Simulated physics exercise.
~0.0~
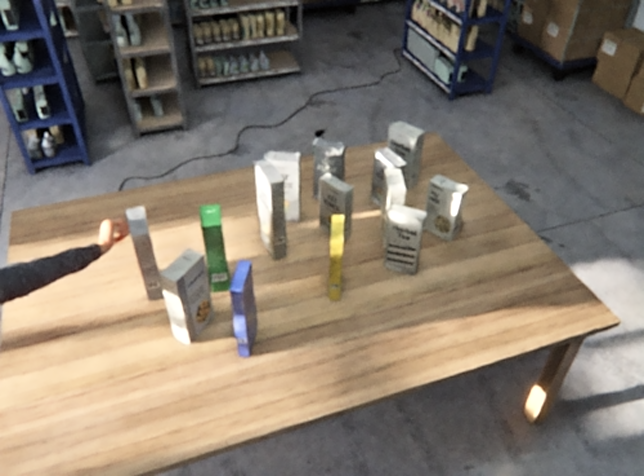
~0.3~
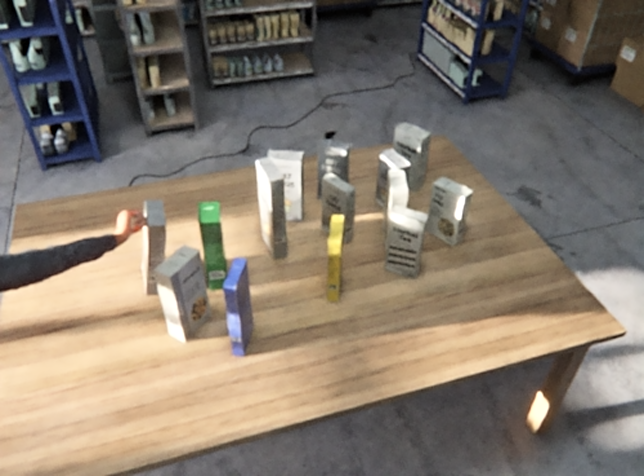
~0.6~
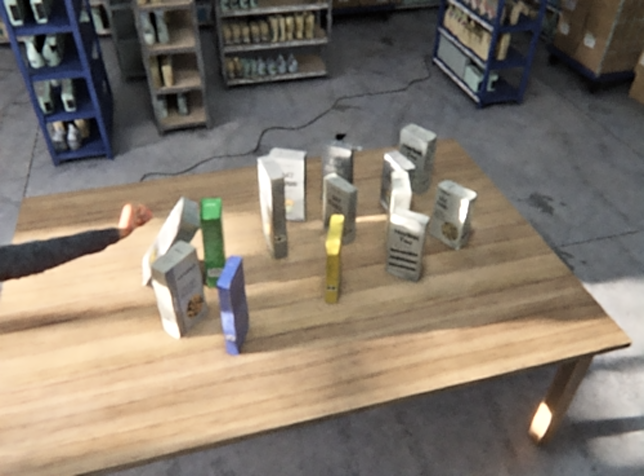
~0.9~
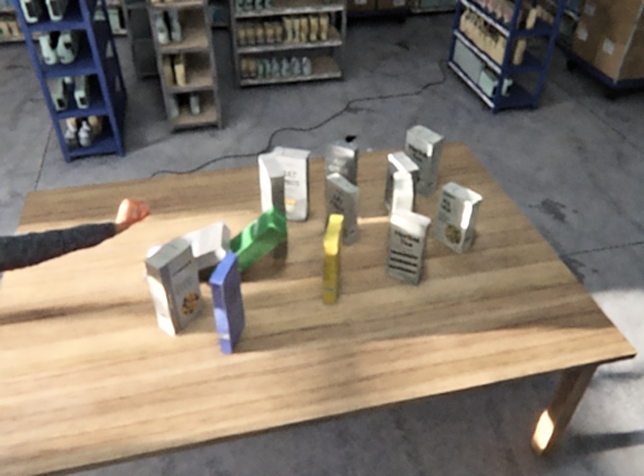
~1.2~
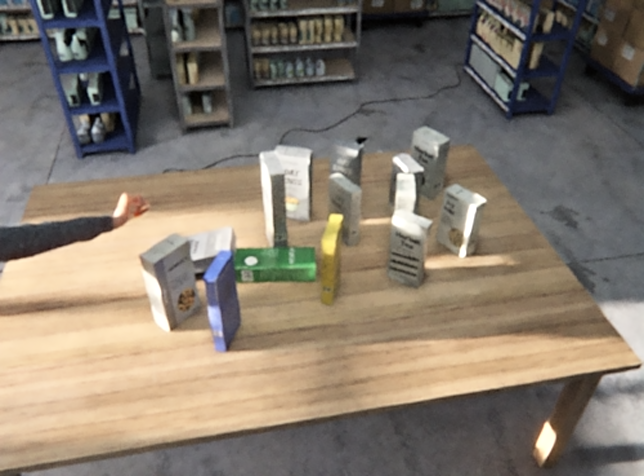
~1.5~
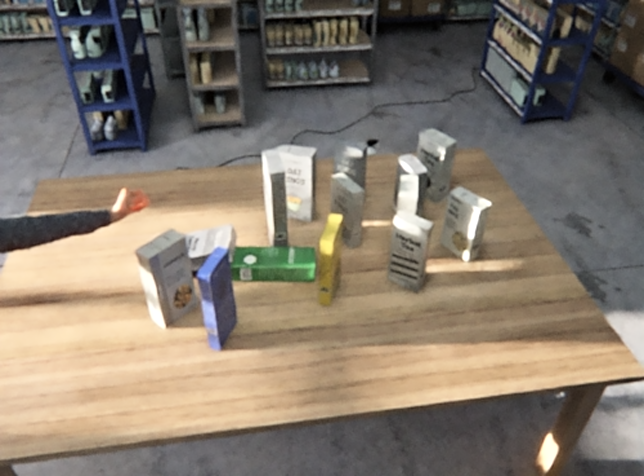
The video shows a hand tipping a gray box at the left of a wooden table crowded with upright boxes; it falls rightward against a green box, which topples and ends lying flat beside the yellow box, while the yellow, blue and other boxes stay standing.
